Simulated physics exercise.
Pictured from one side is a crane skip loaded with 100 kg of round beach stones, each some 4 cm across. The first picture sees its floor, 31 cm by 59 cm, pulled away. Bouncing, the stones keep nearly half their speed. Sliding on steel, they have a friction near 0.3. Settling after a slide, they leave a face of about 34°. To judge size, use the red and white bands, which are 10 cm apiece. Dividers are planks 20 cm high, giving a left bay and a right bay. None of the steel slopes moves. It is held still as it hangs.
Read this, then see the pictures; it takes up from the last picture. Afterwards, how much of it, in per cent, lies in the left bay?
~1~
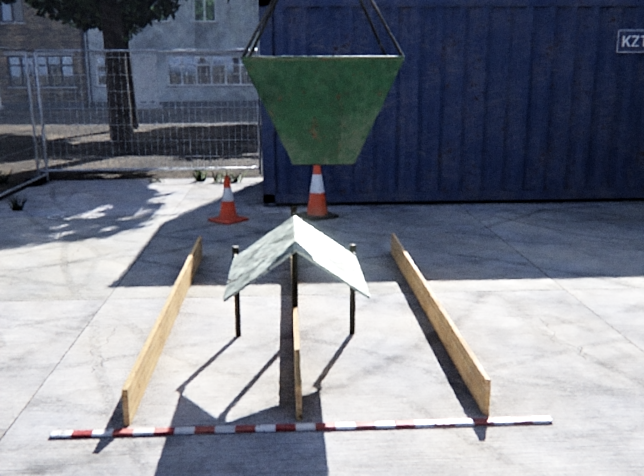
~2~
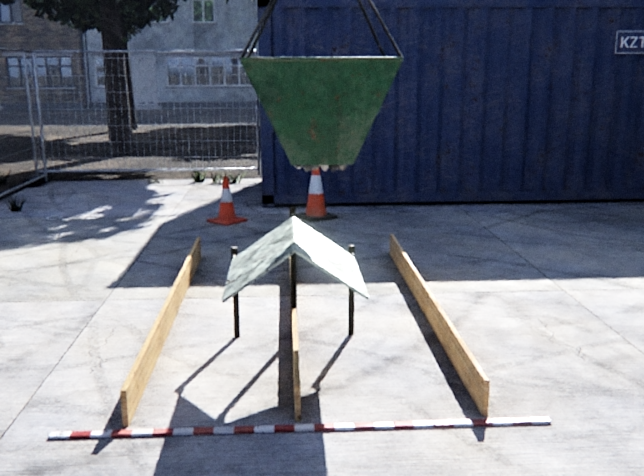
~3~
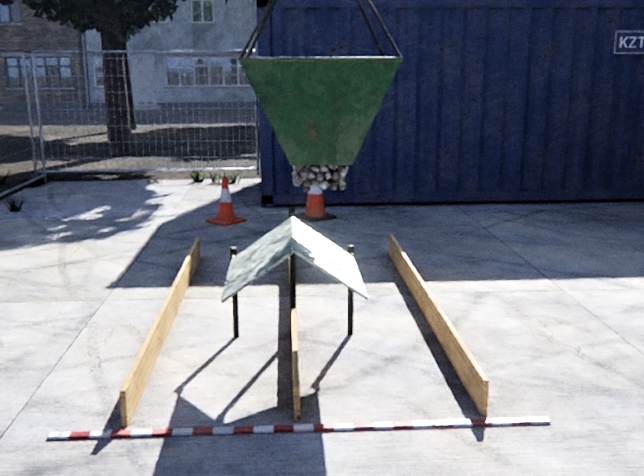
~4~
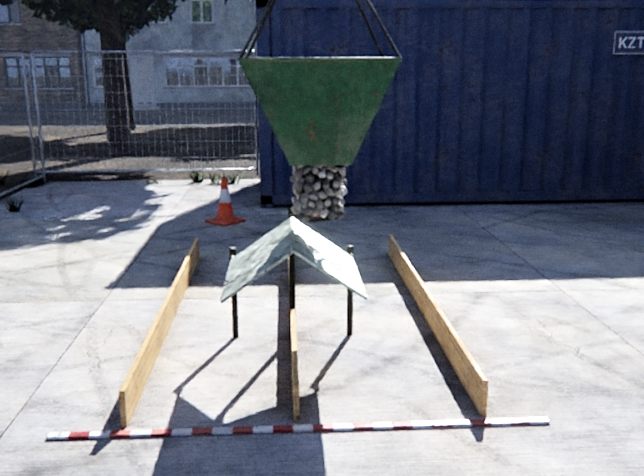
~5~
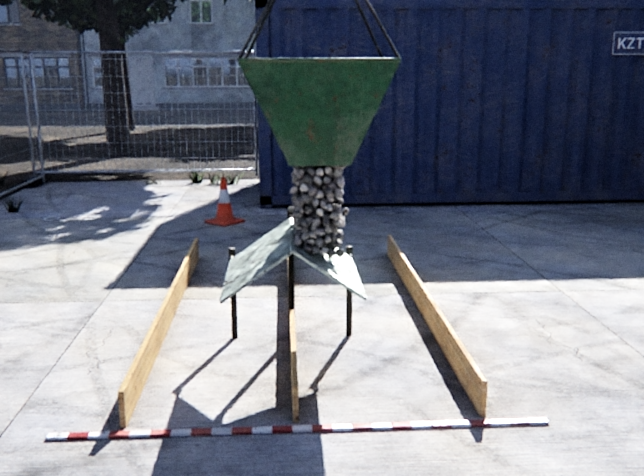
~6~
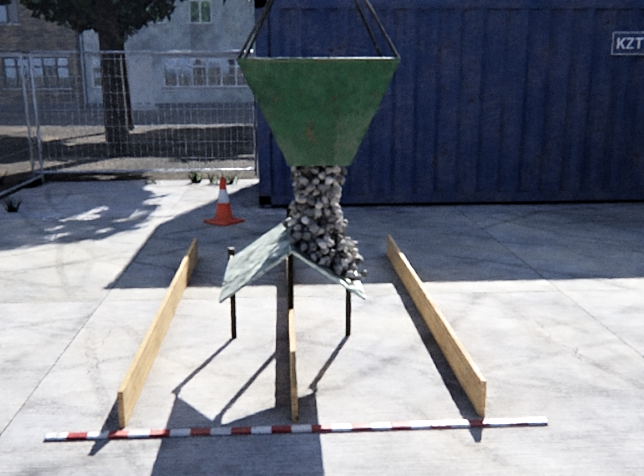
Roughly 3 in every hundred.
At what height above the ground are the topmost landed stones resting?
Some 20 cm high.
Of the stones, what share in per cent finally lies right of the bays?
About 0 percent of the load.
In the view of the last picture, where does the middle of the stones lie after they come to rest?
I'd say close to pixel (424, 362).
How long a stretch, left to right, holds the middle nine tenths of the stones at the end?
Roughly 60 cm.
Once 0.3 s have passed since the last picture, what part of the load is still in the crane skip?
It still holds around 0 per cent.
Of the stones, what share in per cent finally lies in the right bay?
Around 95 in a hundred of them.
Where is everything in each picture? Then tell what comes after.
In the first frame, the outlet is at (324, 154); nothing has dropped yet.
In the second frame, the outlet is at (323, 155); 8 % is out.
The third frame shows outlet at (322, 155), the stream shows down to (318, 181); 77 % still inside.
The fourth frame shows outlet at (321, 155), the stream shows down to (318, 209); 56 % still inside.
The fifth frame shows outlet at (320, 156), the stream shows down to (329, 244); 32 % still inside.
The sixth frame shows outlet at (320, 156), the stream shows down to (351, 266); 10 % still inside.
Then, 0.3 s after the last picture, 0 % in the crane skip, 24 % on the steel, 76 % falling or lying in the right bay; the stones farthest right are at (469, 349).
Then, 0.7 s after the last picture, 0 % in the crane skip, 3 % falling or lying in the left bay, 96 % falling or lying in the right bay, 1 % falling or lying right of the bays; the stones farthest right are at (515, 365).
Then, 1.3 s after the last picture, 0 % in the crane skip, 3 % falling or lying in the left bay, 96 % falling or lying in the right bay, 1 % falling or lying right of the bays; the stones farthest right are at (535, 365).
Then, 2.2 s after the last picture, 0 % in the crane skip, 3 % falling or lying in the left bay, 96 % falling or lying in the right bay, 1 % falling or lying right of the bays; the stones farthest right are at (535, 365).
Then, 4.1 s after the last picture, 0 % in the crane skip, 3 % in the left bay, 96 % in the right bay, 1 % right of the bays; the stones farthest right are at (535, 365).
